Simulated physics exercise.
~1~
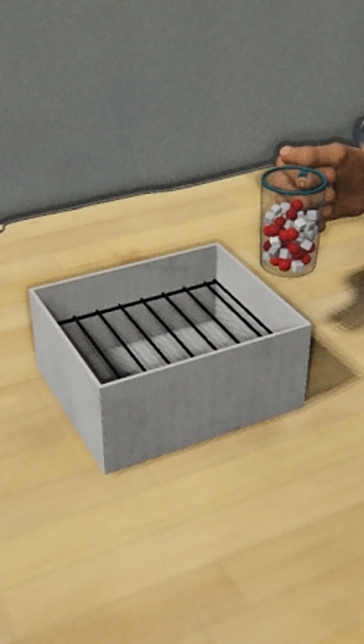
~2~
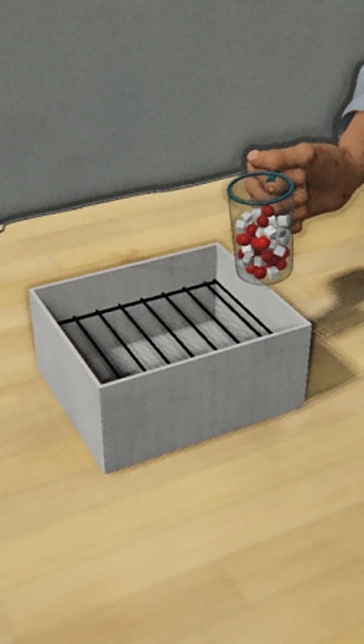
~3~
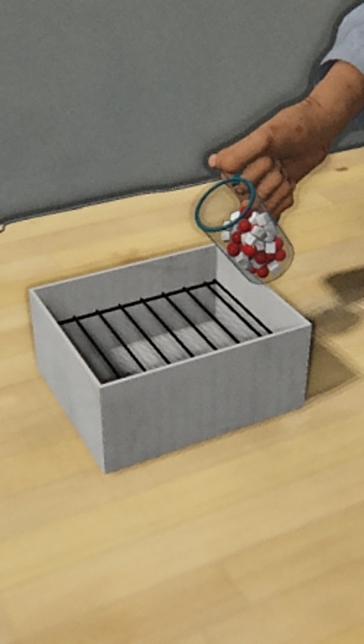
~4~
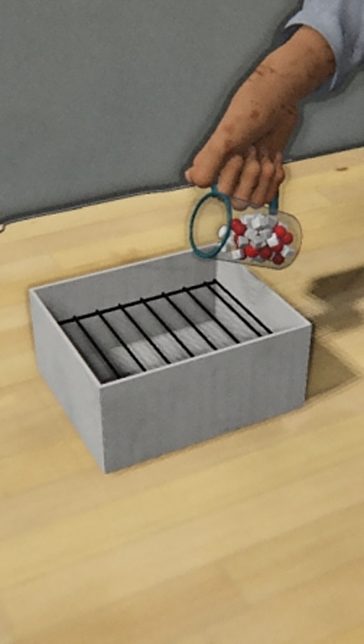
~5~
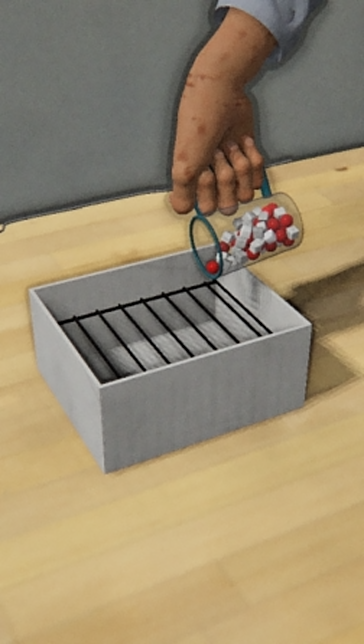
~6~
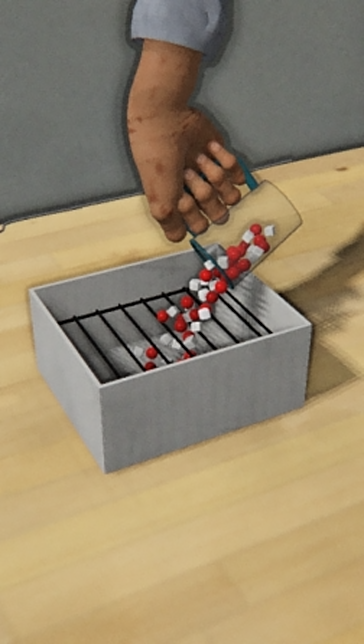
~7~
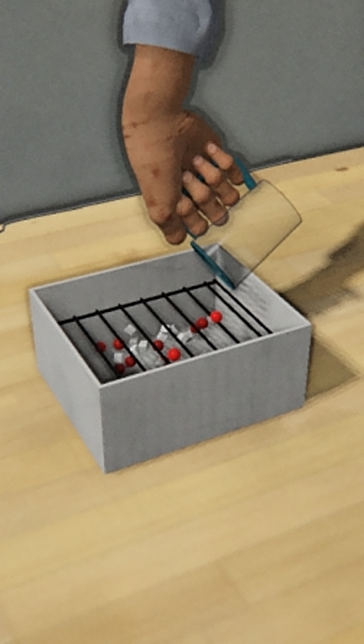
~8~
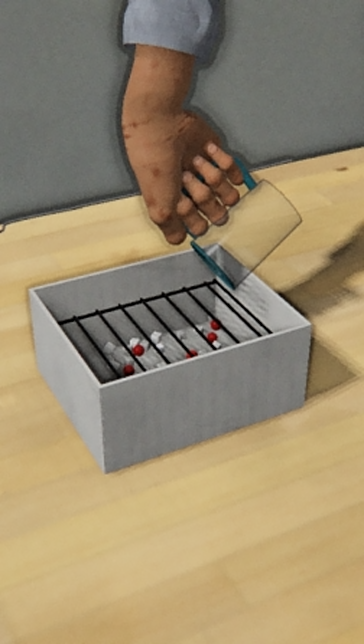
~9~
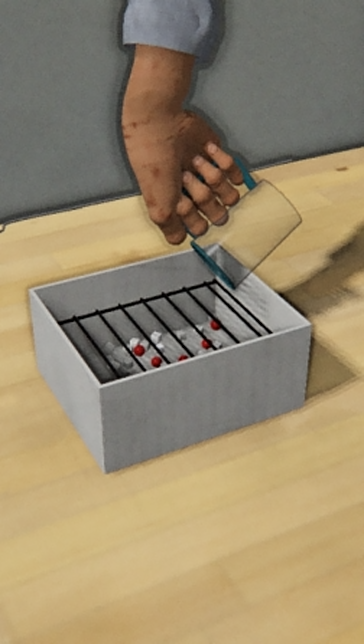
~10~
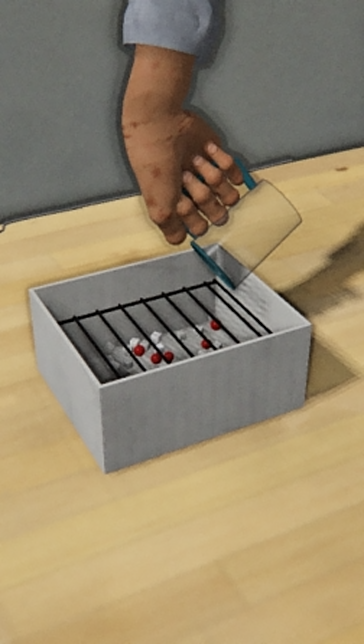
The footage shows a hand moving a clear cup of small red and white pieces leftward over a gray box with a black wire rack, then tipping it until the pieces pour out, fall between the wires and settle beneath them, leaving the cup empty and held upside down.
